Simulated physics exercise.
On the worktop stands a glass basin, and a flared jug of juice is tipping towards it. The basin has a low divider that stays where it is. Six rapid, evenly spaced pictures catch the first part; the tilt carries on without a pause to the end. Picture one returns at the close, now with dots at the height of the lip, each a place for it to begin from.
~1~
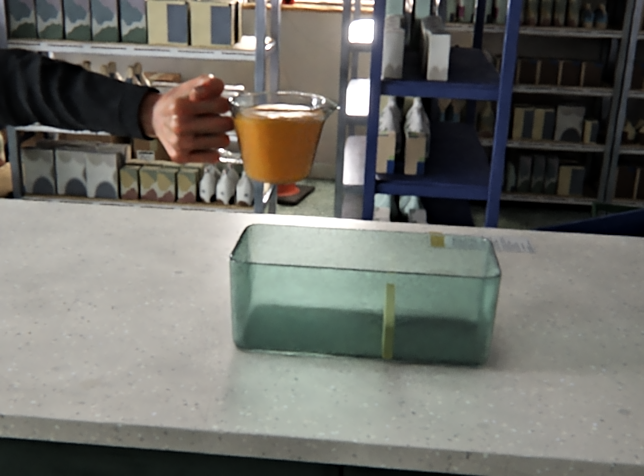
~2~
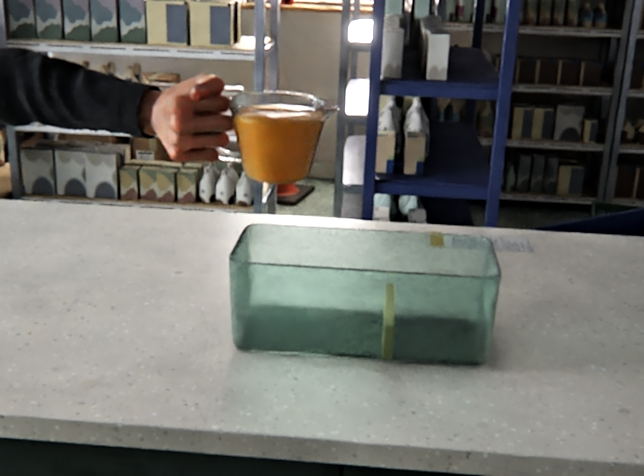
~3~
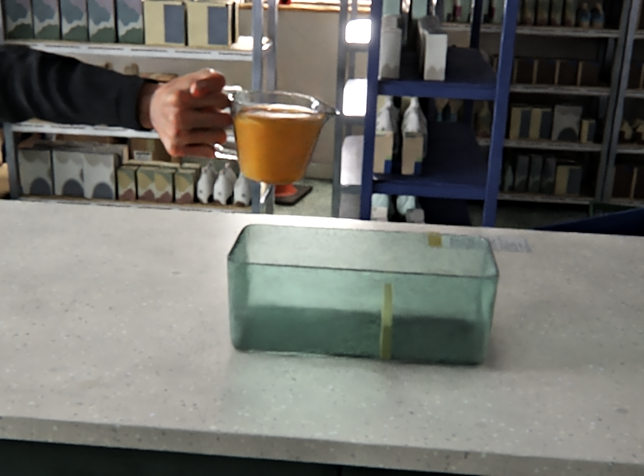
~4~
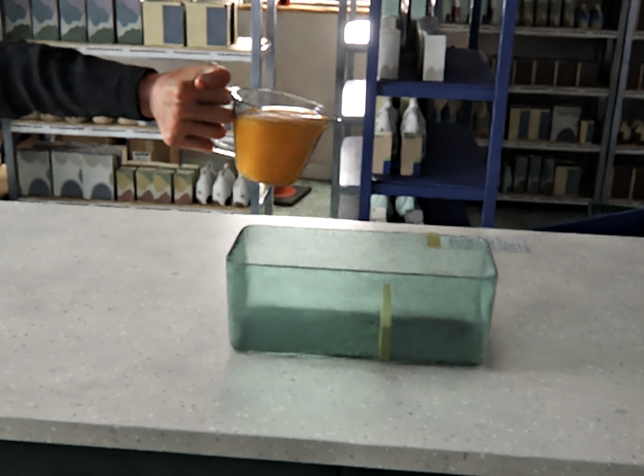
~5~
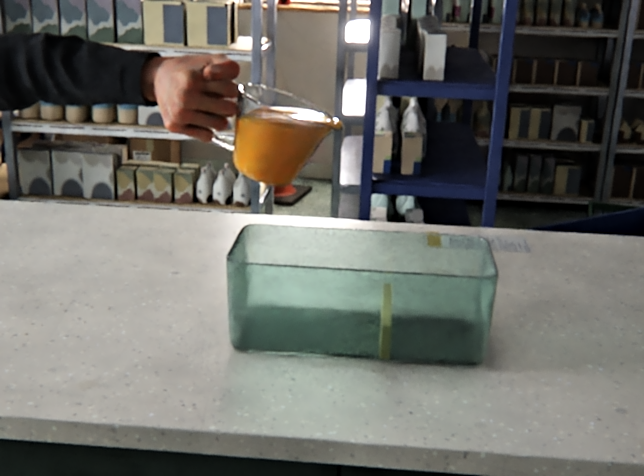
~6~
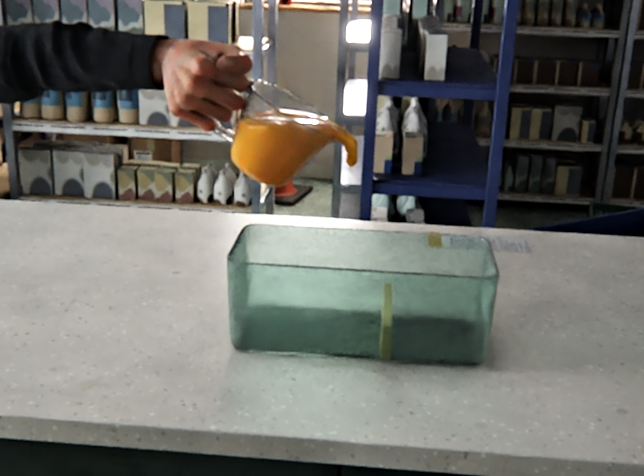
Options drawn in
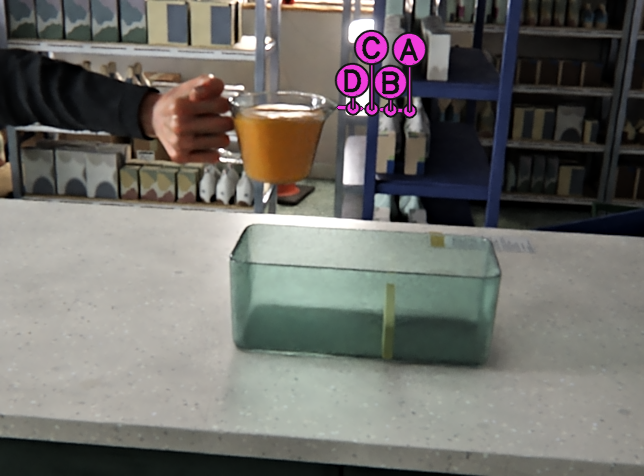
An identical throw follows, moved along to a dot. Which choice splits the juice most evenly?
Place D.
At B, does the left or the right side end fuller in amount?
The right one.
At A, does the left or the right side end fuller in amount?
The right side.
On the marked copy, A at (409, 111); B at (390, 110); C at (371, 109); D at (353, 108).
With A, about 7 % ends left of the wall and 91 % right of it.
With B, about 11 % ends left of the wall and 88 % right of it.
With C, about 20 % ends left of the wall and 80 % right of it.
With D, about 45 % ends left of the wall and 54 % right of it.
